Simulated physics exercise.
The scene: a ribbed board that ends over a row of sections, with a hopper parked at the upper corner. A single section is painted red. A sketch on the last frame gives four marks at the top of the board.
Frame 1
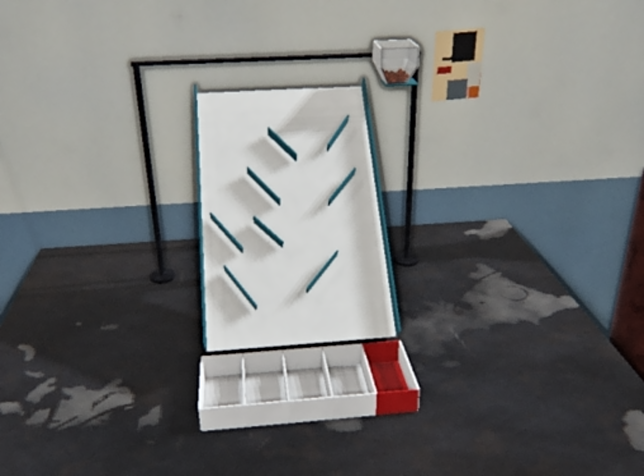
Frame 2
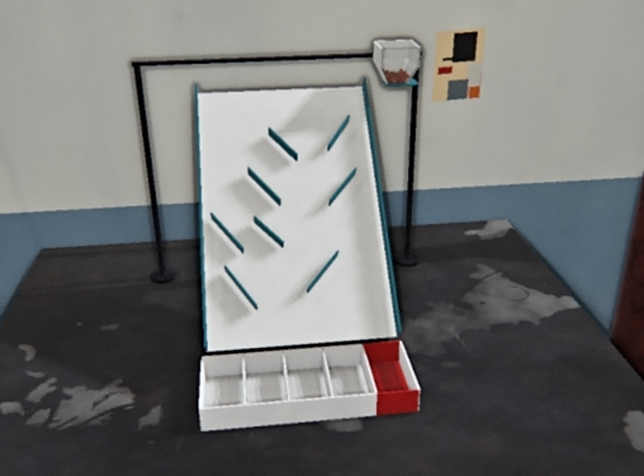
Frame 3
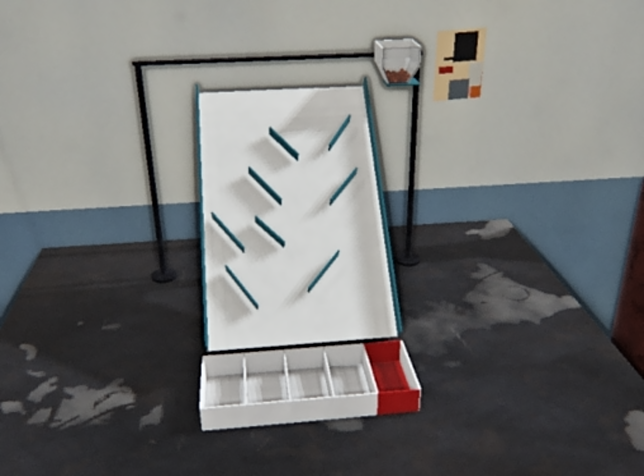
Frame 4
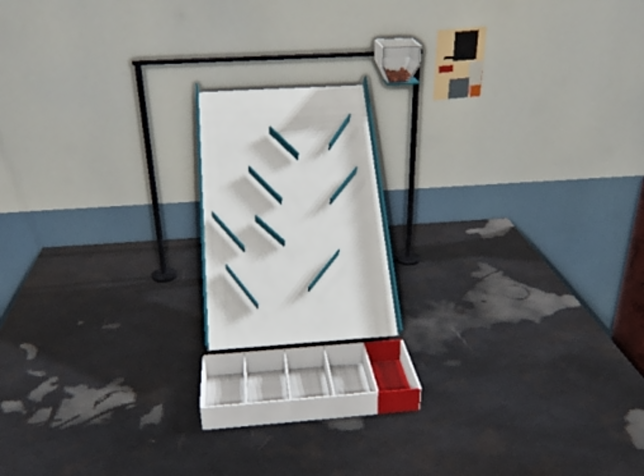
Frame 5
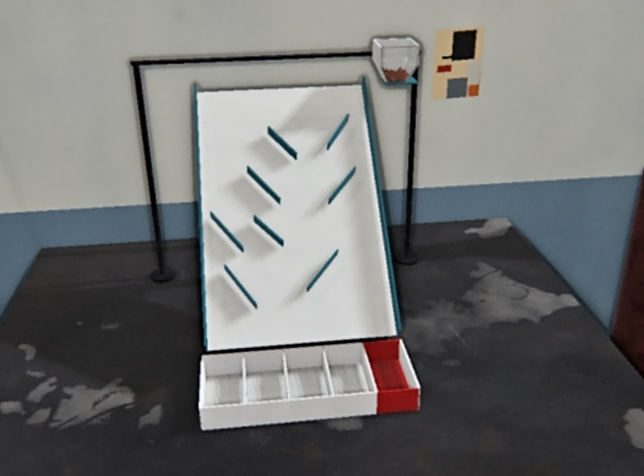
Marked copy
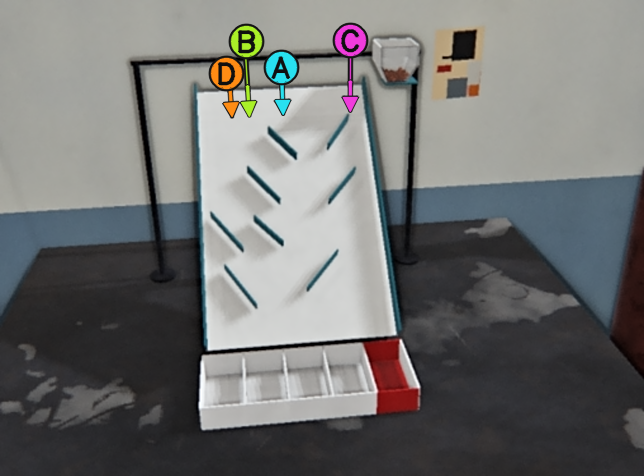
On a dark, worn tabletop, a ribbed white board and a hopper of pellets stay still.
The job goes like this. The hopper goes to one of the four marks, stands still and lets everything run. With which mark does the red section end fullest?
C.
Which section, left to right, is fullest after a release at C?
The fifth.
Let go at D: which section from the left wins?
It is the third one.
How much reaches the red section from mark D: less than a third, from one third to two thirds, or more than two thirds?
Less than a third.
On the marked copy, mark A meets the board at (282, 109); mark B meets the board at (249, 111); mark C meets the board at (350, 106); mark D meets the board at (231, 111).
For mark A, a stray few in the red section, nearly all in other sections.
For mark B, none in the red section, nearly all in other sections, a small part outside the box.
For mark C, about half in the red section, about a quarter in other sections, about a quarter outside the box.
For mark D, a stray few in the red section, about two thirds in other sections, about a quarter outside the box.
